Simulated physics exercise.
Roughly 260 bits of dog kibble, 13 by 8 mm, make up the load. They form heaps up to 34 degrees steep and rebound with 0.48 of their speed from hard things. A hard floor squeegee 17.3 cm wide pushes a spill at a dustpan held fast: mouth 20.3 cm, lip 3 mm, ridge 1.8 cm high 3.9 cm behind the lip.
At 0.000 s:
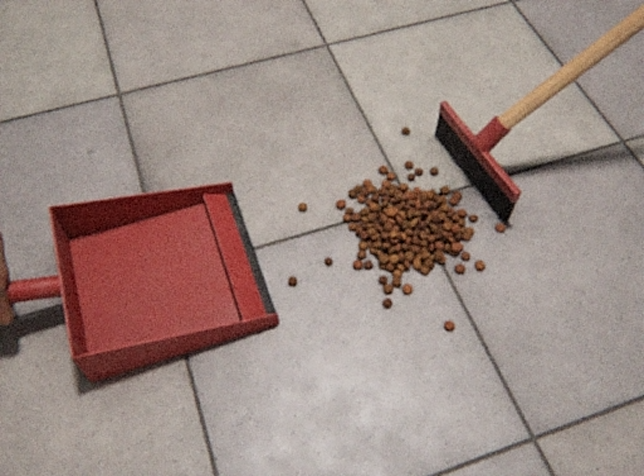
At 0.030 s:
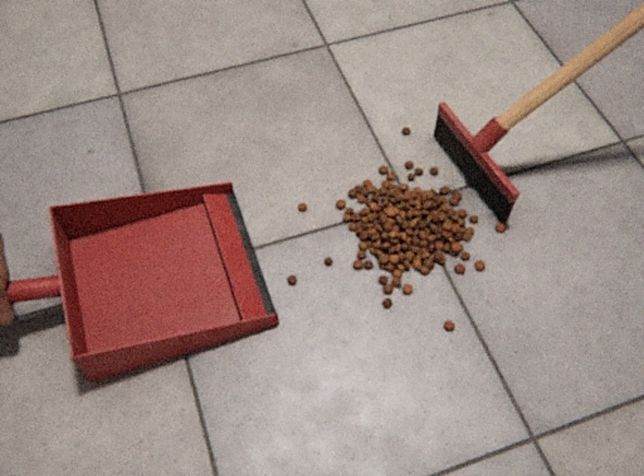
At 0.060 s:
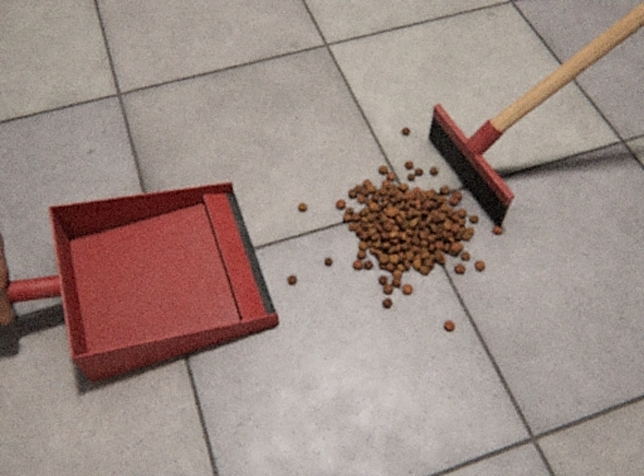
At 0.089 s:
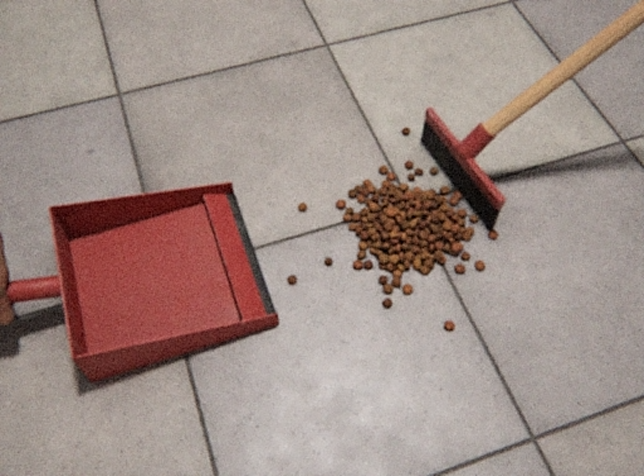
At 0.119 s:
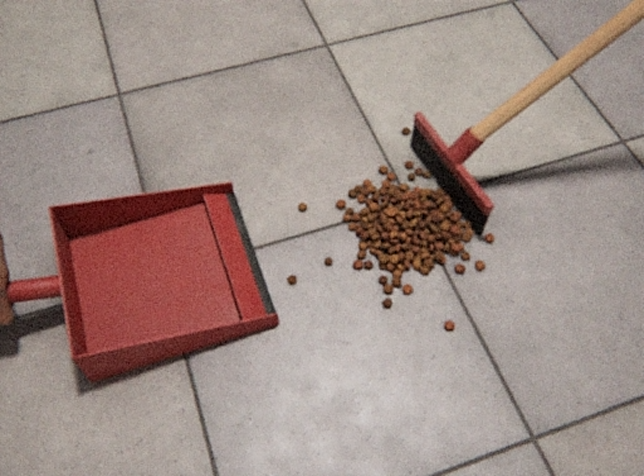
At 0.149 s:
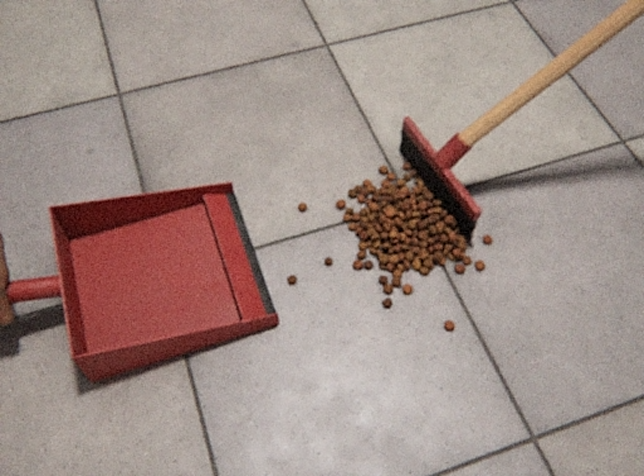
A red squeegee on a wooden handle slid a short way left across the grey tiles and pressed into the edge of a pile of brown kibble, while a hand kept a red dustpan still.
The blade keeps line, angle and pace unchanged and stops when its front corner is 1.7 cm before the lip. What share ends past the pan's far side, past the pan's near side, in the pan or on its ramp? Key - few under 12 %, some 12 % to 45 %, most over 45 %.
Past the pan's far side: Few. Past the pan's near side: Some. In the pan or on its ramp: Some.
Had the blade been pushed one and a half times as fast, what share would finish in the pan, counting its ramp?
In that case close to 35 per cent.
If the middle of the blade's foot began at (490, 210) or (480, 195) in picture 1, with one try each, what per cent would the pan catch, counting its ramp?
About 30 and 35 per cent.
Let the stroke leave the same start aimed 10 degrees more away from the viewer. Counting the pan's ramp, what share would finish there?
Roughly 25 percent.
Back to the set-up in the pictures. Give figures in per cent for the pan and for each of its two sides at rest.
The far side gets 0, the near side 30 and the pan 30.
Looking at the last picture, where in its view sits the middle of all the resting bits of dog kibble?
Near (274, 292).
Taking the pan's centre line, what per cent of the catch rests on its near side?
Around 80 percent.
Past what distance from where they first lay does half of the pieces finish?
It comes to some 20 cm.
Then, at 0.34 s, middle of the blade 14 cm from the lip; 0 % over the lip, far side 0 %, near side 15 %.
Then, at 0.47 s, middle of the blade 6 cm from the lip; 0 % over the lip, far side 0 %, near side 25 %.
After 0.73 s, middle of the blade 3 cm from the lip; 30 % over the lip, far side 0 %, near side 30 %.
At rest (1.2 s), far side 0 %, near side 30 %, pan 30 %, in front of the lip or behind the blade 40 %.
